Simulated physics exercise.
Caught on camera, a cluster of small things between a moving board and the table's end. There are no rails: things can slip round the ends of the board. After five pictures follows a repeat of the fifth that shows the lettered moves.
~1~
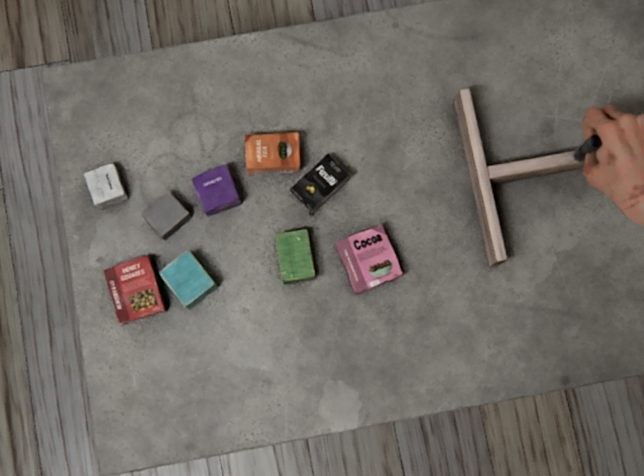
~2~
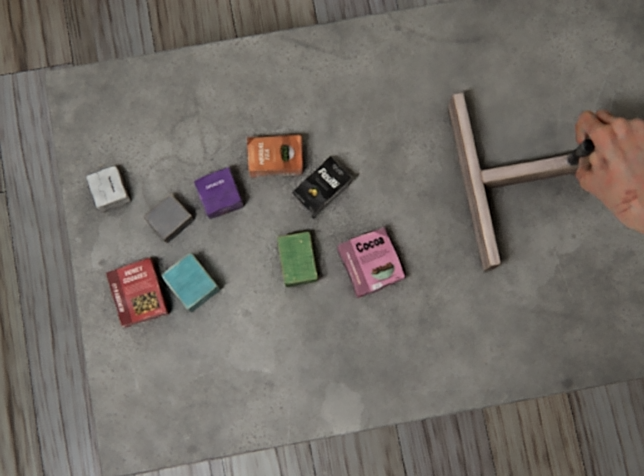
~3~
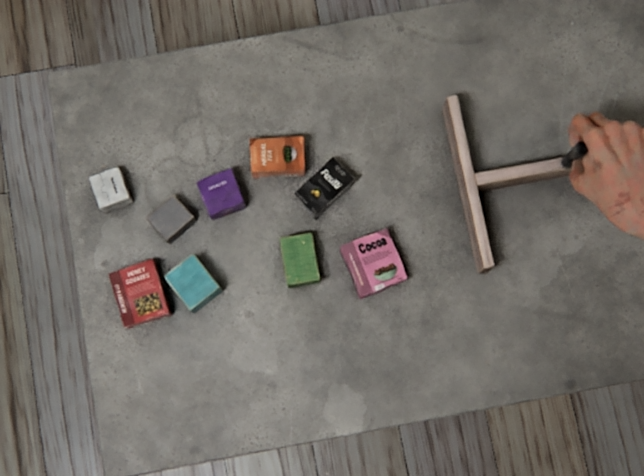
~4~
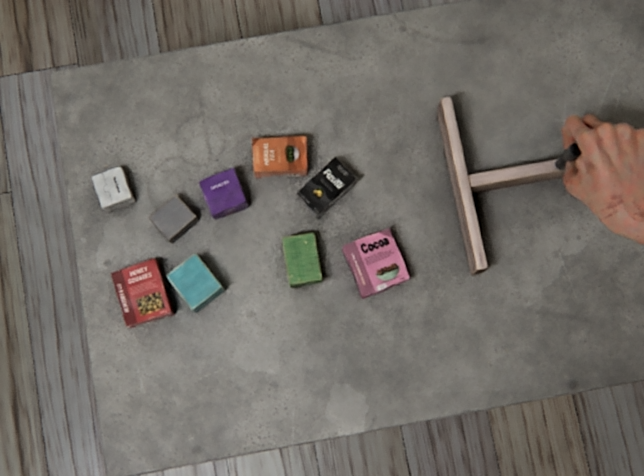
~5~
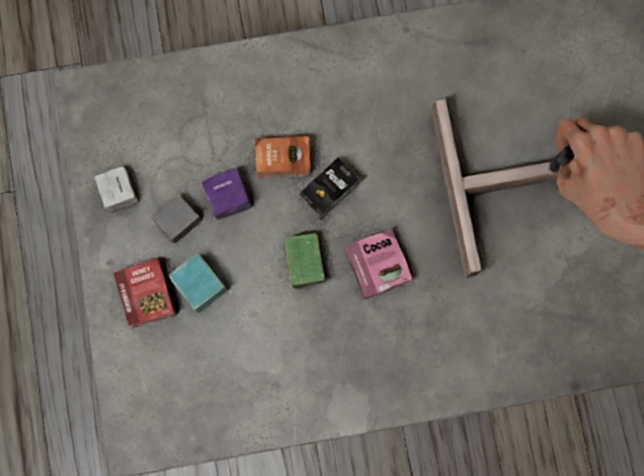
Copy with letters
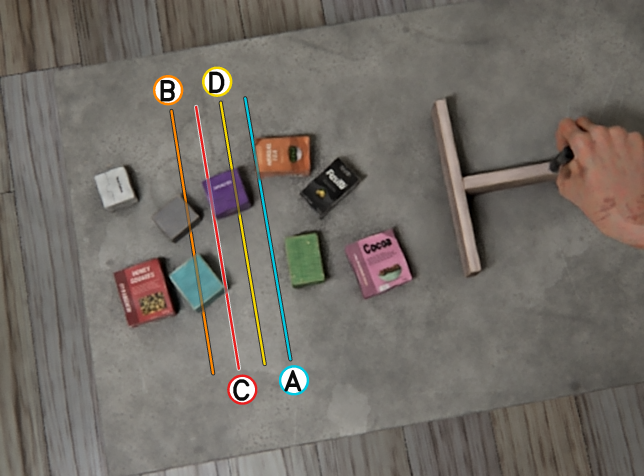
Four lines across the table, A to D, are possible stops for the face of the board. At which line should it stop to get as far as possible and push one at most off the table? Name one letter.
No second one falls up to B.
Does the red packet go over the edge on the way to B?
Yes.
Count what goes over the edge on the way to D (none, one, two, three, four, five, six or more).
In all, none.
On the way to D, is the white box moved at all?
No.
On the marked copy, A at (267, 226); B at (192, 239); C at (217, 235); D at (242, 230).
With B. Early on, board (363, 201); pink packet (342, 269); green block (298, 262).
Further on, board (267, 218); red packet (126, 296); turquoise block (168, 288).
At the end, board (192, 231); red packet over the edge; turquoise block (94, 301); one fallen.
As for the rest, A is within the limit but short; C is within the limit but short; D is within the limit but short.
